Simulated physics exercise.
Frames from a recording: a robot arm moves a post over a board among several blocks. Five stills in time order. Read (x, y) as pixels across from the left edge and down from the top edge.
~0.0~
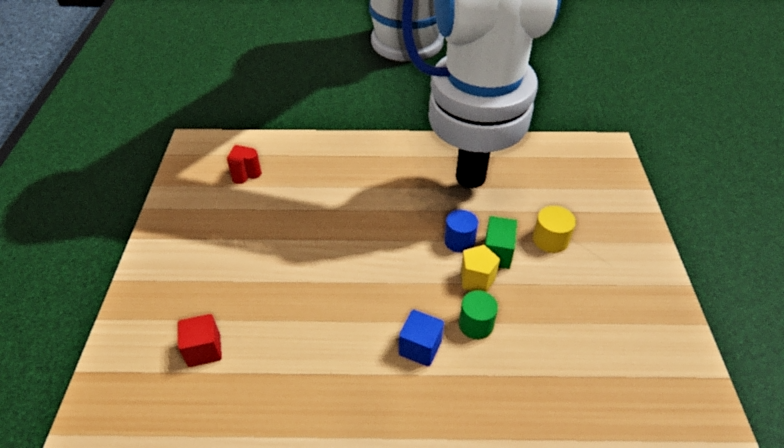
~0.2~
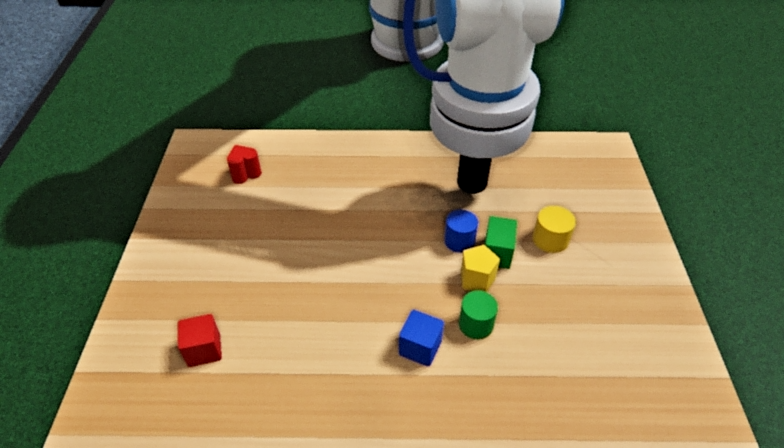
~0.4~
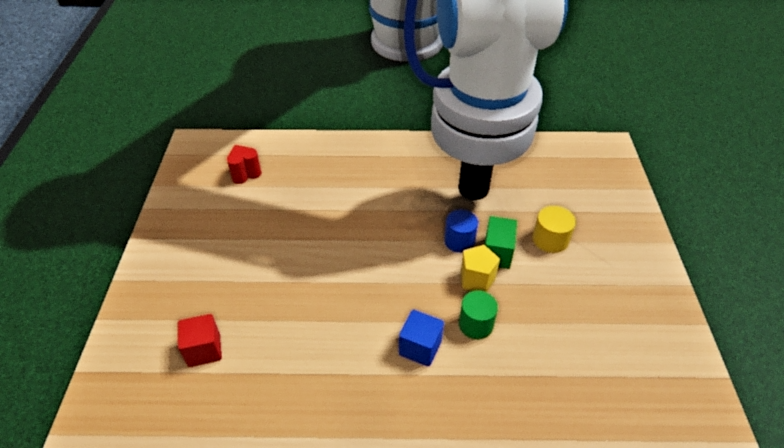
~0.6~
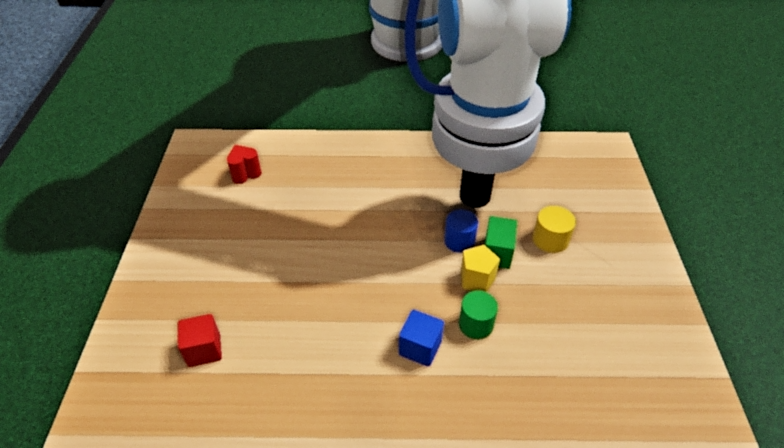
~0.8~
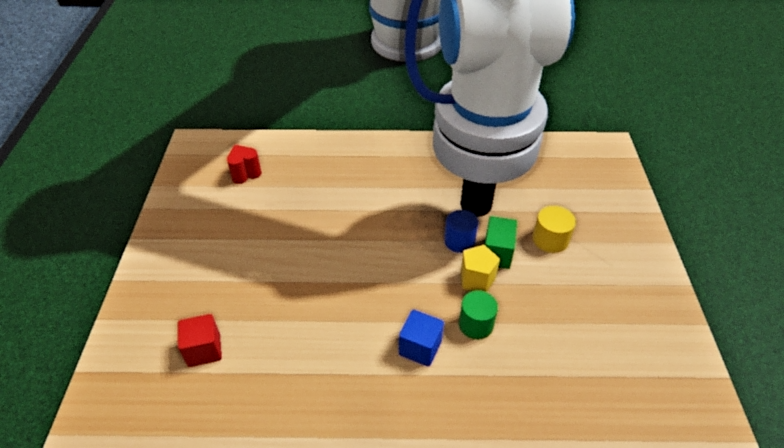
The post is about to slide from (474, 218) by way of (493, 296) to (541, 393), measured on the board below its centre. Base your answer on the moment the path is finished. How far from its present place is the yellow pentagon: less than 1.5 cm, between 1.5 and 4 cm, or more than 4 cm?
More than 4 cm.
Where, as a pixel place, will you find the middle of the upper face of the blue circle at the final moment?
The centre of its top face lies at (452, 243).
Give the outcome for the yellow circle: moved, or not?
It is not moved.
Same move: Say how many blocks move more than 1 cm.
Three or more will move.
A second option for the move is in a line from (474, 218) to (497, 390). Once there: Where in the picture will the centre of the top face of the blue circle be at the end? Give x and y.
The spot you're after is about (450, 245) in the image.
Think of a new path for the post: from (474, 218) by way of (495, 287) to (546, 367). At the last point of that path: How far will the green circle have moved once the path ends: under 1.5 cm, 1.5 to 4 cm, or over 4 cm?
The shift is from 1.5 to 4 cm.
What follows on the original path. One third of the way, post (486, 259); blue circle (452, 243); yellow pentagon (479, 276), turned 15° clockwise; green rectangle (520, 247).
Two thirds of the way, post (508, 317); blue circle (452, 243); green circle (464, 336); yellow pentagon (471, 305), turned 95° clockwise; green rectangle (521, 247), turned 15° anticlockwise.
At the end, post (545, 384); blue circle (452, 243); green circle (464, 336); yellow pentagon (471, 305), turned 95° clockwise; green rectangle (521, 247), turned 15° anticlockwise; yellow circle unmoved.
